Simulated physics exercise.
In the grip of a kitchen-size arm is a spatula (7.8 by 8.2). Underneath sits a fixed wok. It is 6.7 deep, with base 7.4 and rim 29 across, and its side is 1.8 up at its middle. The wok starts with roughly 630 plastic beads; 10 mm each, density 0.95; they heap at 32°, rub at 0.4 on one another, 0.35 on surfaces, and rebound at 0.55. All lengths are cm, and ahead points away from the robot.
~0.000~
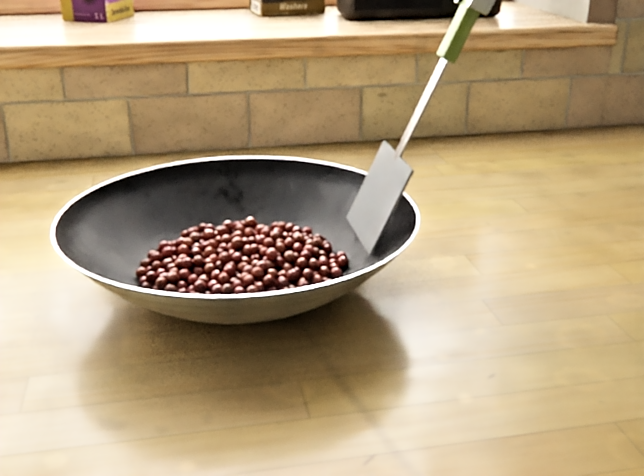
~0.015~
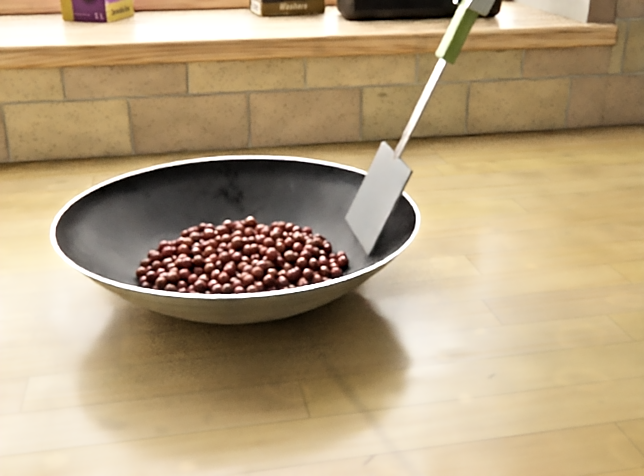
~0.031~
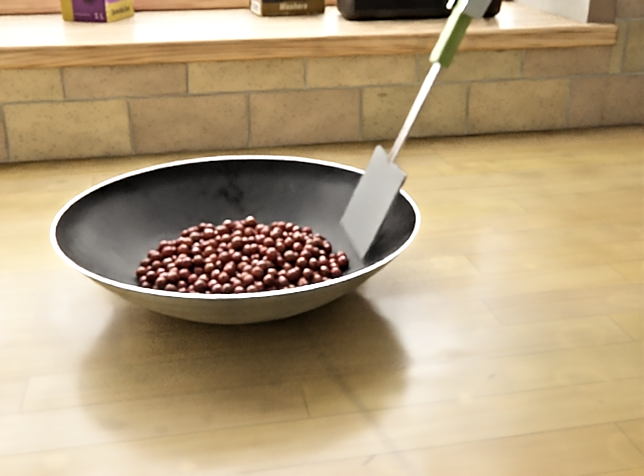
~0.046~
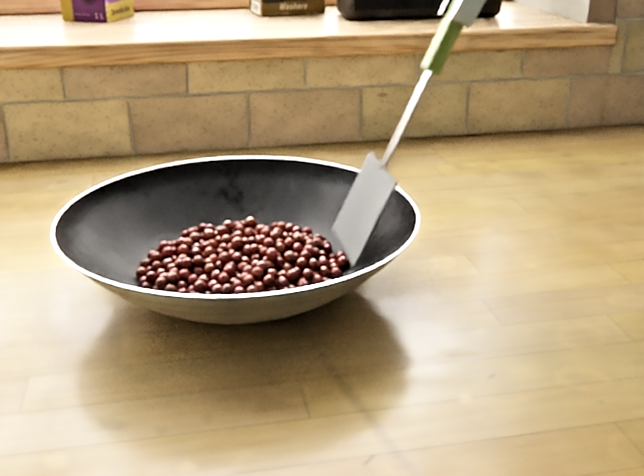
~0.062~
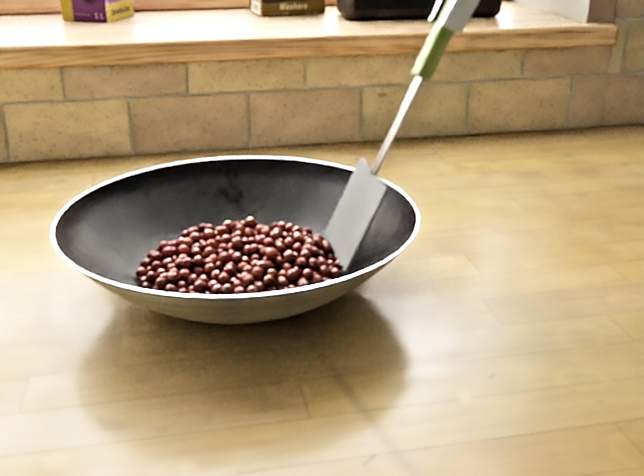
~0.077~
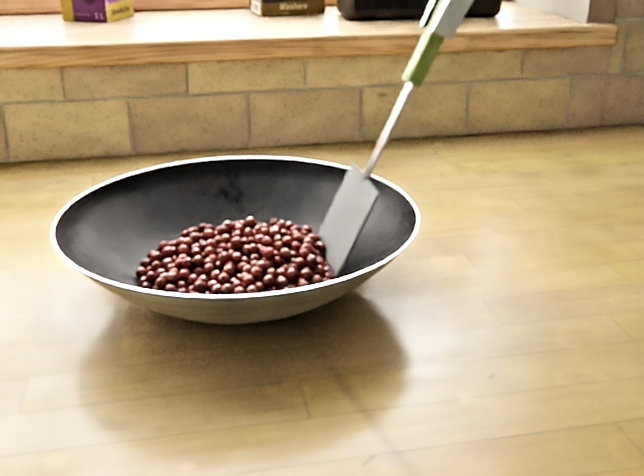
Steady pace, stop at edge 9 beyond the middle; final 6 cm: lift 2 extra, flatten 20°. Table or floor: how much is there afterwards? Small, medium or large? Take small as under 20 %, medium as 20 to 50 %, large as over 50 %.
Small, so under 20 %.
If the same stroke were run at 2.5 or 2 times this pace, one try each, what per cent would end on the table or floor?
Around 35 per cent, then around 30 per cent, would end on the table or floor.
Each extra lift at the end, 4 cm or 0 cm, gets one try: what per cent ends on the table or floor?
First try around 5 percent, second try around 5 percent.
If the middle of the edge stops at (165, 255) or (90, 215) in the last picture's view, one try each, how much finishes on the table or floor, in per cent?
Some 0 and 25 per cent.
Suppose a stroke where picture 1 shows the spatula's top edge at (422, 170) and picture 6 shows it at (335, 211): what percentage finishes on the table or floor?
Roughly 40 %.
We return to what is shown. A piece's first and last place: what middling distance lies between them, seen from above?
It comes out at about 5 cm.
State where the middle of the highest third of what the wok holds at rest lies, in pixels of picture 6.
Near (119, 245).
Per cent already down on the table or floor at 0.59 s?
Close to 5 per cent of the load.
After 0.20 s, sloping 65°, highest piece 5 above the table; 626 in the wok.
After 0.33 s, sloping 58°, highest piece 7 above the table; 626 in the wok.
After 0.59 s, sloping 45°, highest piece 7 above the table; 602 in the wok, 19 on the table or floor, 5 on the blade or in flight.
After 1.64 s, sloping 45°, highest piece 7 above the table; 601 in the wok, 25 on the table or floor.
At rest, 601 in the wok, 25 on the table or floor. That is 4 % on the table or floor.
